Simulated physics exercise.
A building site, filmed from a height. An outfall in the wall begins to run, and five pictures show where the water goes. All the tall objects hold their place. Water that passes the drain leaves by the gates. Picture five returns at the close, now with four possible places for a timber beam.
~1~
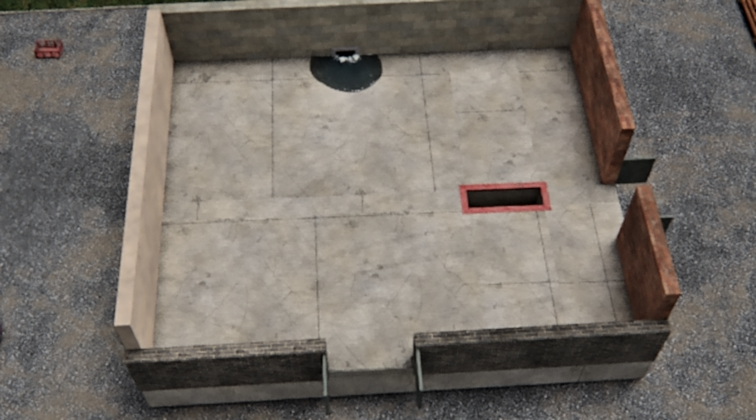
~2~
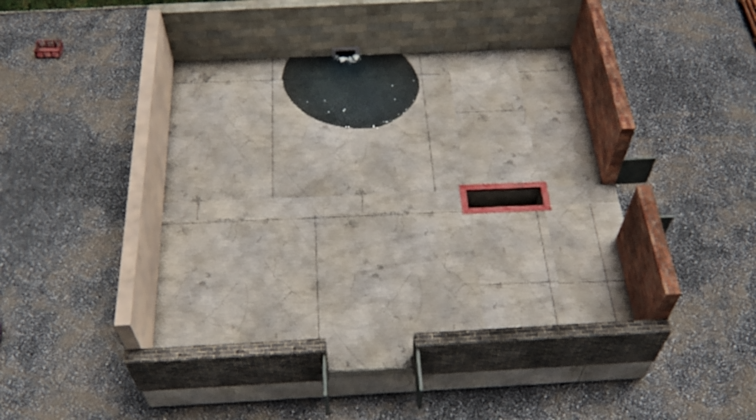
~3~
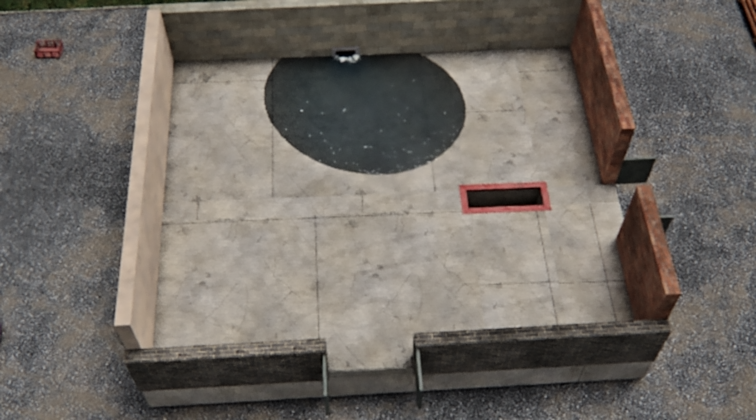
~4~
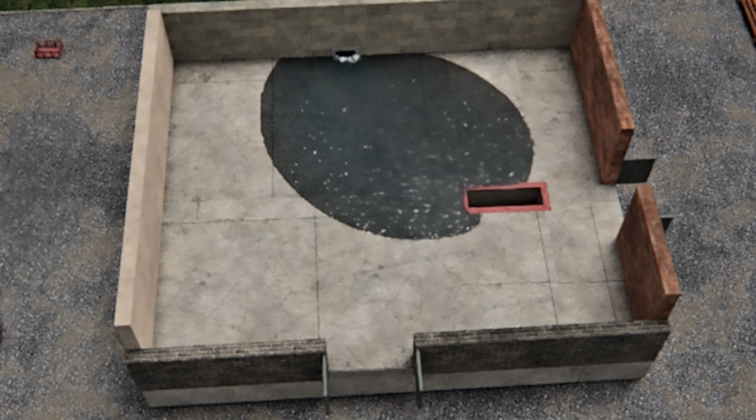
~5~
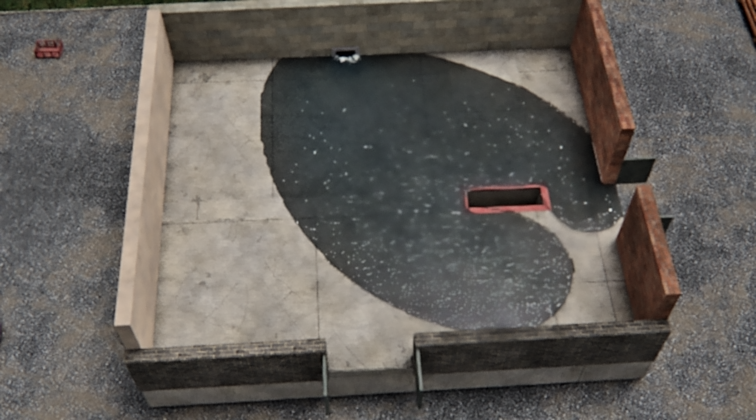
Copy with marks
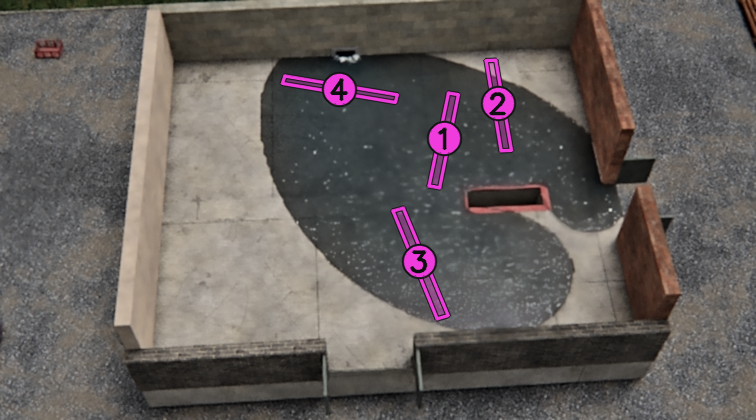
On a building site seen from above, dark water spreads from an outfall at the back wall of a walled concrete floor. The rounded pool widens toward the front and right, reaching the red-rimmed drain pit, then wraps around it, touching the right-hand gap and the front wall while the left side stays dry.
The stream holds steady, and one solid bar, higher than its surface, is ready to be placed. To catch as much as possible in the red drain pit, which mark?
It is 2.
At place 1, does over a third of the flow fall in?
No, it does not.
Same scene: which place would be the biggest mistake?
Here it is place 1.
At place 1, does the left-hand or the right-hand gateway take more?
More leaves on the right.
On the marked copy, 1 from (434, 186) to (453, 93); 2 from (506, 150) to (490, 60); 3 from (398, 209) to (442, 317); 4 from (283, 79) to (396, 98).
For place 1, about 18 % of the stream goes into the red drain pit, about 79 % out by the gates.
For place 2, about 46 % of the stream goes into the red drain pit, about 46 % out by the gates.
For place 3, about 33 % of the stream goes into the red drain pit, about 58 % out by the gates.
For place 4, about 25 % of the stream goes into the red drain pit, about 65 % out by the gates.
